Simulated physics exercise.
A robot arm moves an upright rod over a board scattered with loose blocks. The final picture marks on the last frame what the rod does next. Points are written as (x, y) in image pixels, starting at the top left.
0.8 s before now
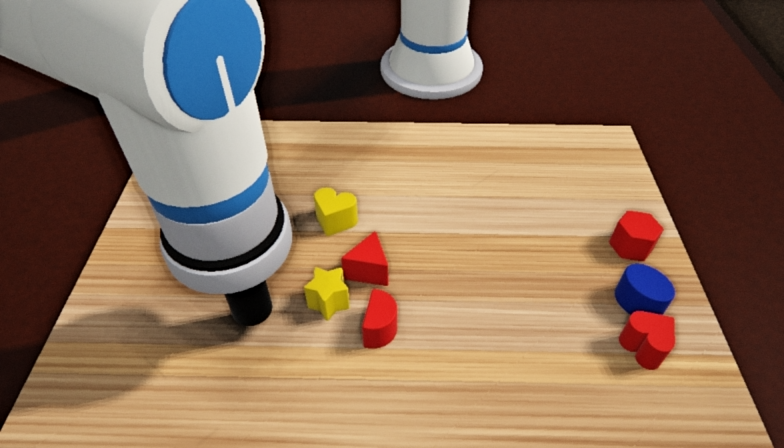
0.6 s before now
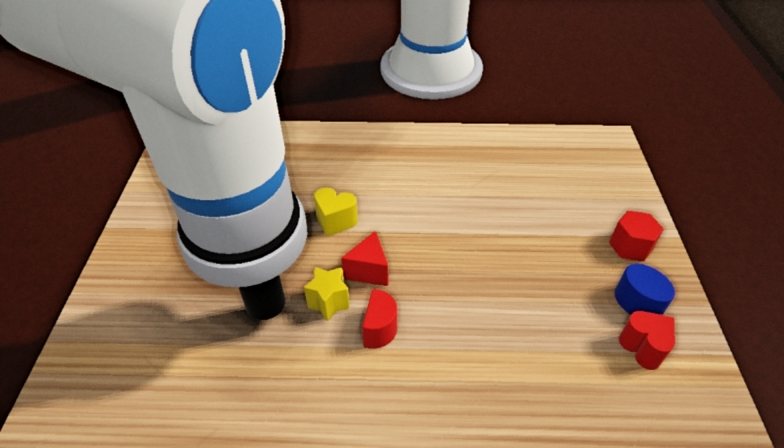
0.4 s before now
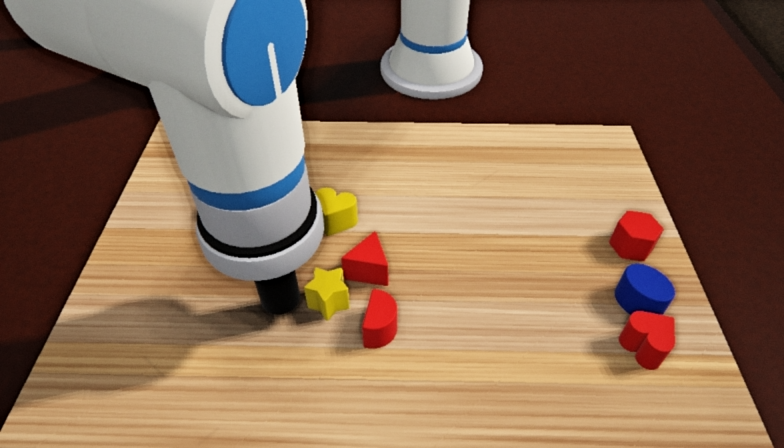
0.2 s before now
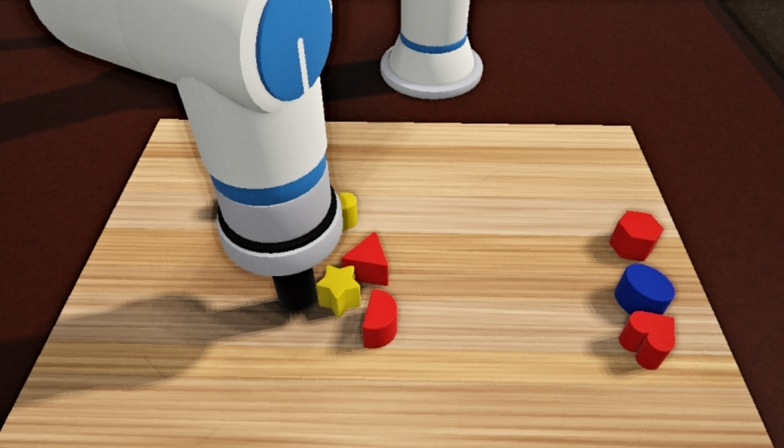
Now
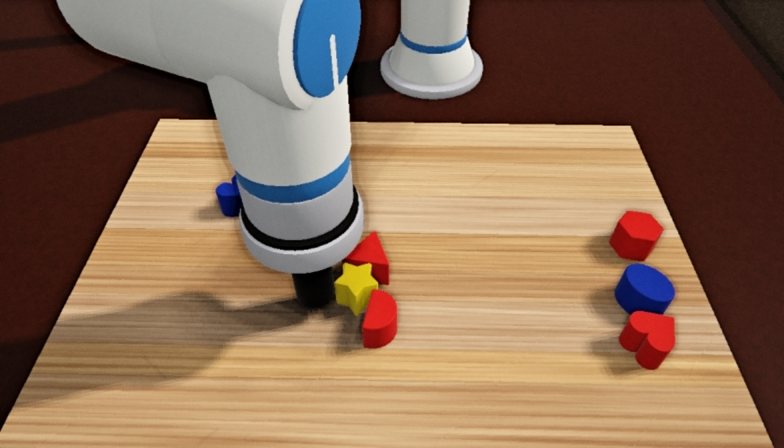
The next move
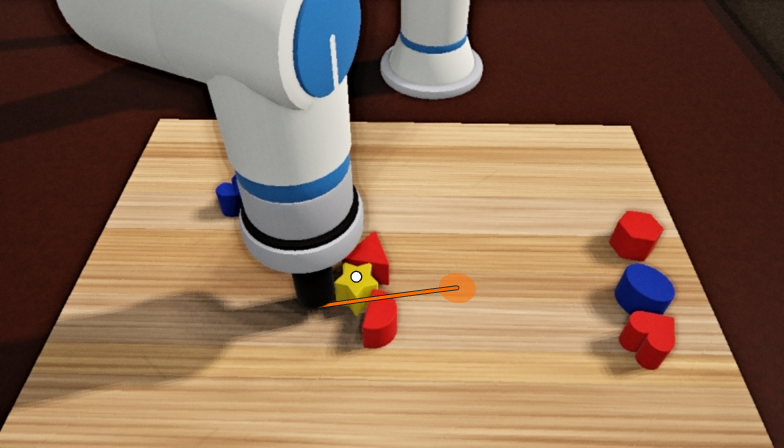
The clip shows a robot arm sliding an upright black rod rightward over a wooden board of scattered red, yellow and blue blocks, then pushing the yellow star a short way right, in beside two red blocks.
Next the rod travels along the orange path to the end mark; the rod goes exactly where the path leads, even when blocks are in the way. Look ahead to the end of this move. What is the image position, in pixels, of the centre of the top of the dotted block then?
In the picture, that point is around (498, 257).
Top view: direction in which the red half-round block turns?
Clockwise.
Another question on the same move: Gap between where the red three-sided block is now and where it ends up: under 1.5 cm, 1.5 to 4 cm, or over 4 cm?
The answer will be the short band, under 1.5 cm.
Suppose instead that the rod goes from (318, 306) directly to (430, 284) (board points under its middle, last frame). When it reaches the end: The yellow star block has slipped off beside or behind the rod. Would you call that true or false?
That statement is not accurate.
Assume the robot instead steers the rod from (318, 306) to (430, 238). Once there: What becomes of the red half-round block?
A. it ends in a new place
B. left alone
It's B.
The drawn path runs from (318, 306) directly to (457, 288); the dot is on the yellow star block.
The first path, step by step. One third of the way, rod (366, 286); yellow star block (407, 272); red three-sided block (373, 246), turned 15° anticlockwise; red half-round block (390, 310), turned 50° clockwise.
Two thirds of the way, rod (413, 280); yellow star block (453, 265); red three-sided block (373, 246), turned 15° anticlockwise; red half-round block (390, 310), turned 50° clockwise.
At the end, rod (459, 274); yellow star block (498, 257); red three-sided block (373, 246), turned 15° anticlockwise; red half-round block (390, 310), turned 50° clockwise.
